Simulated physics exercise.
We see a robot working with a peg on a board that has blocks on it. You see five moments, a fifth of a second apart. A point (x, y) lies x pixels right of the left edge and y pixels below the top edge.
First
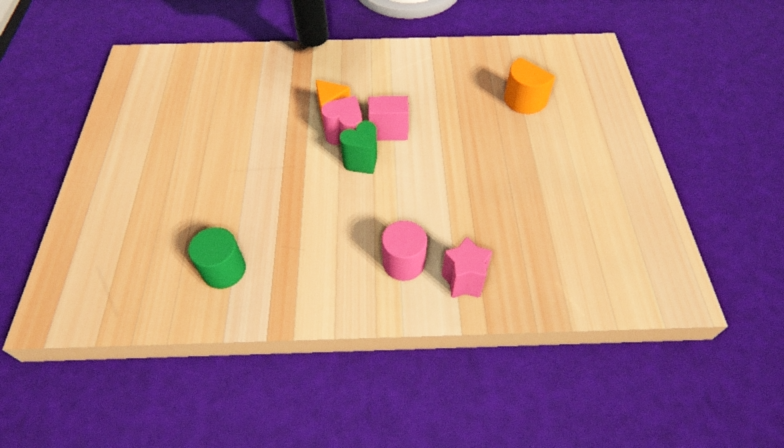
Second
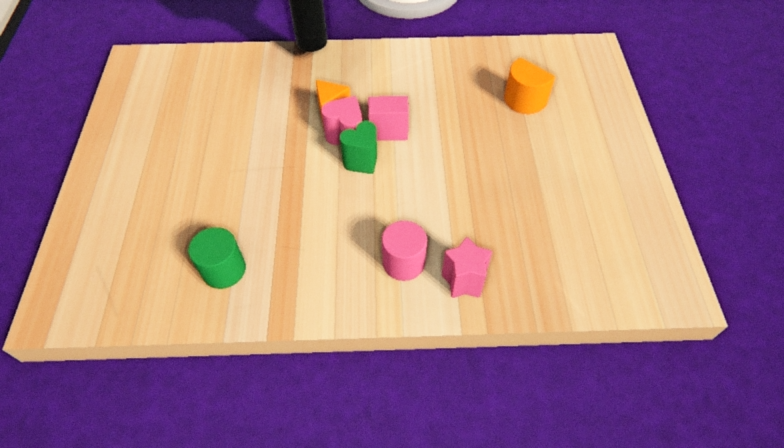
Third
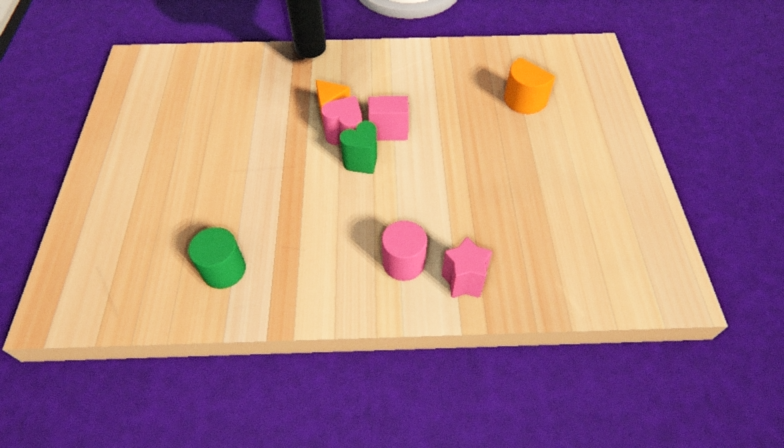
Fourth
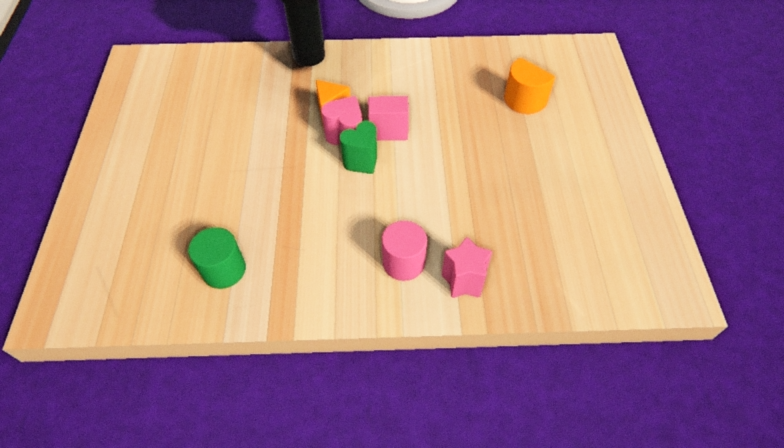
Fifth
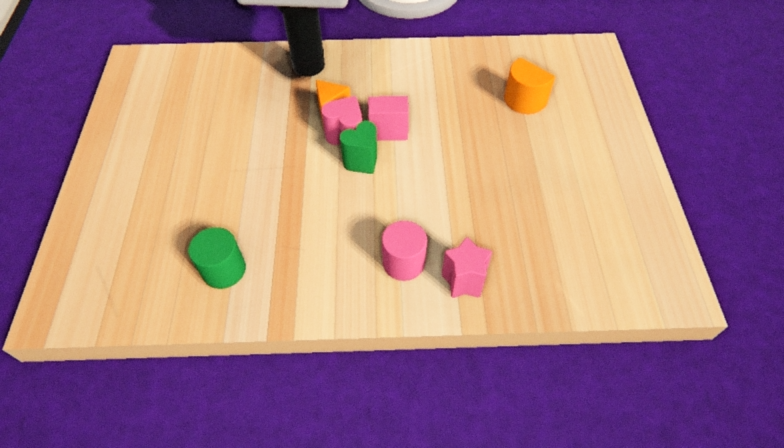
On a light wooden board over a purple surface, pink, green and orange blocks sit still, some clustered near the top, while a robot's black peg moves slowly a short way down from the top edge toward the cluster.
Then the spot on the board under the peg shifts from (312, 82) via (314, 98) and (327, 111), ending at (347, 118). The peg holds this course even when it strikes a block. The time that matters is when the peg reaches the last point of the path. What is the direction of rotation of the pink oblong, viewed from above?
My prediction: CCW.
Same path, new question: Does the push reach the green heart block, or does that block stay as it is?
It moves.
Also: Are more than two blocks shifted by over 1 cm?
The answer is yes.
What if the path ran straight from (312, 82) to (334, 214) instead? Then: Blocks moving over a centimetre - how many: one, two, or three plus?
The result: Three blocks or more.
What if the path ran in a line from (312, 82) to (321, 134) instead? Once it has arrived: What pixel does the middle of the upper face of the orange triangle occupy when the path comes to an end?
Located at (342, 125).
What follows on the original path. Halfway along, peg at (317, 90); orange triangle at (332, 100); pink heart block at (346, 116), turned 15° anticlockwise; green heart block at (364, 137).
At the end, peg at (346, 103); orange triangle at (357, 116), turned 25° clockwise; pink heart block at (366, 136); green heart block at (376, 161), turned 25° clockwise; pink oblong at (393, 106), turned 20° anticlockwise.
